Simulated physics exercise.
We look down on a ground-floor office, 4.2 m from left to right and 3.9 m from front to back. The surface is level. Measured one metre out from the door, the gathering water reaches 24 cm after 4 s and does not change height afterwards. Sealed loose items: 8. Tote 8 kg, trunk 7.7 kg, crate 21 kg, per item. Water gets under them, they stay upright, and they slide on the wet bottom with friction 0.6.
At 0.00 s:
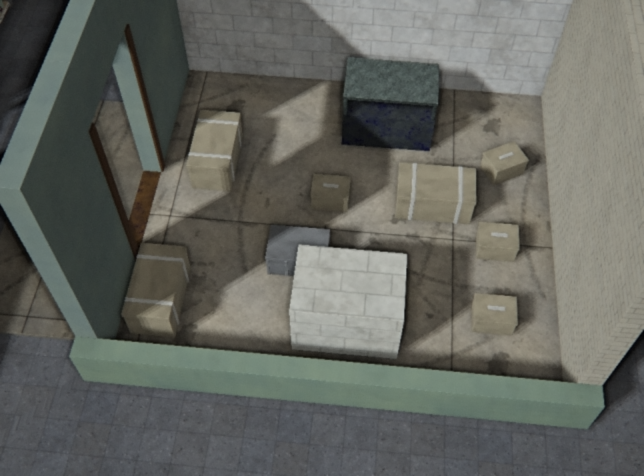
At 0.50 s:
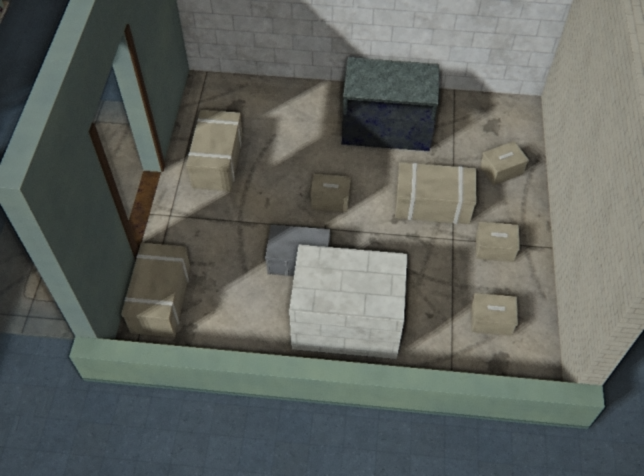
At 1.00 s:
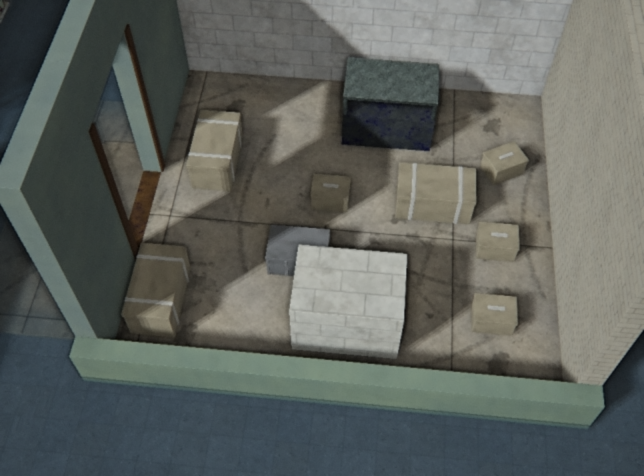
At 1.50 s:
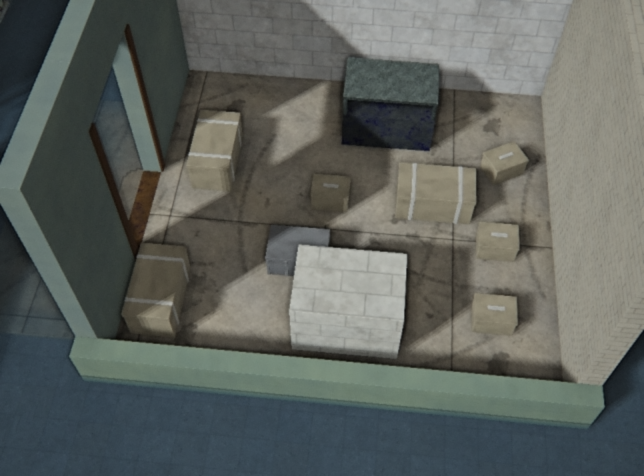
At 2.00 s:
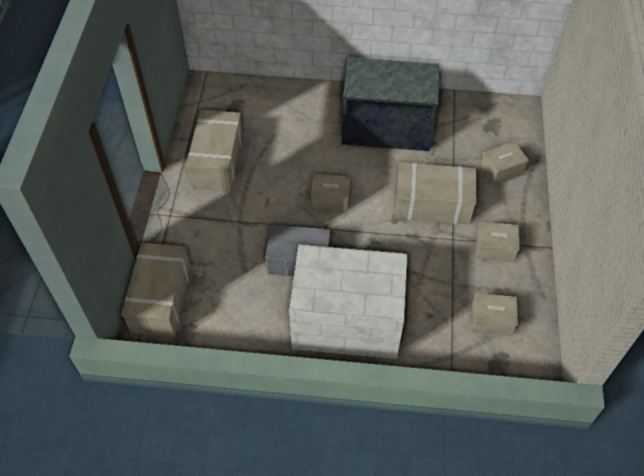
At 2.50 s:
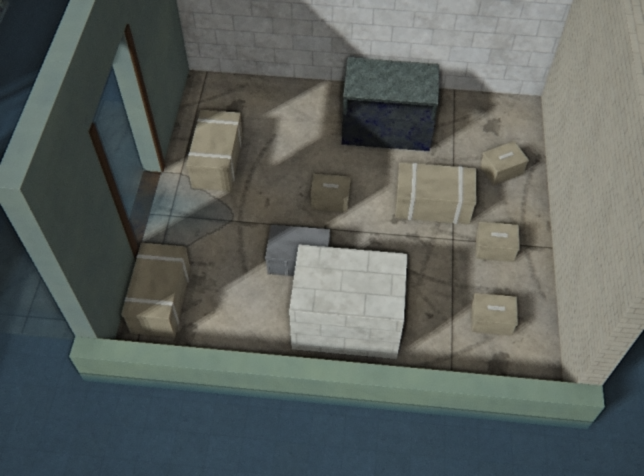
At first, cardboard boxes, a white block and a dark chest stand on the dry floor of a walled room, with grey paving outside. Then bluish water covers the paving and deepens outside the doorway at left. Finally, a shallow sheet spreads through it onto the floor, while every object stays still.
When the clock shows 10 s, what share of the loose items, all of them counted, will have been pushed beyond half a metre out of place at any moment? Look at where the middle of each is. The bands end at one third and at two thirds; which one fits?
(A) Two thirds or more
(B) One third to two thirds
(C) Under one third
Two thirds or more (A).
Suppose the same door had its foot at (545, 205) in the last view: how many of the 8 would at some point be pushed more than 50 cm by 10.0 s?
You'd get 3 in that case.
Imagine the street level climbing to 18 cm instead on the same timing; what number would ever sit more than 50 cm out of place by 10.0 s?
That would give 3.
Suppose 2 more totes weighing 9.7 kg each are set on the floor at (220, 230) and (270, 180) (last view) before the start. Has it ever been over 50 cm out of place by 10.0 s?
One by one: Above; above.
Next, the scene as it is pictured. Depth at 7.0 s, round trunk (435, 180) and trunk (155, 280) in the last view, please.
First about 8 cm, second about 6 cm.
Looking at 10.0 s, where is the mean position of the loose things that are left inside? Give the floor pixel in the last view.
That lands at roughly (414, 218).
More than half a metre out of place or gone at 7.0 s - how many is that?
I get 4.
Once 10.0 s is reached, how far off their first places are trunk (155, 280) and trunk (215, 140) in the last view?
In turn: 100 cm, 60 cm.
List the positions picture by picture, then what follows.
The first frame shows a tote at (496, 308), on the bottom; a tote at (499, 235) rests on the ground; 0.0 m2 under water; 0 of 8 have shifted.
The second frame shows a tote at (496, 308), on the bottom; a tote at (499, 235) rests on the ground; 0.0 m2 under water; 0 of 8 have shifted.
The third frame shows a tote at (496, 308) rests on the ground; a tote at (499, 235) rests on the ground; water covers 0.0 m2; 0 of 8 have shifted.
The fourth frame shows a tote at (496, 308), on the bottom; a tote at (499, 235), on the bottom; water covers 0.0 m2; 0 of 8 have shifted.
The fifth frame shows a tote at (496, 308) rests on the ground; a tote at (499, 235) rests on the ground; water covers 0.1 m2; 0 of 8 have shifted.
The sixth frame shows a tote at (496, 308) rests on the ground; a tote at (499, 235), on the bottom; 0.6 m2 under water; 0 of 8 have shifted.
After 3.5 s 0 of 8 are over 50 cm from their spots; 0 afloat.
After 4.5 s 0 of 8 are over 50 cm from their spots; 0 afloat.
After 7.0 s 4 of 8 are over 50 cm from their spots; 4 afloat.
After 10.0 s 7 of 8 are over 50 cm from their spots, and 7 have been at some point; 8 afloat.
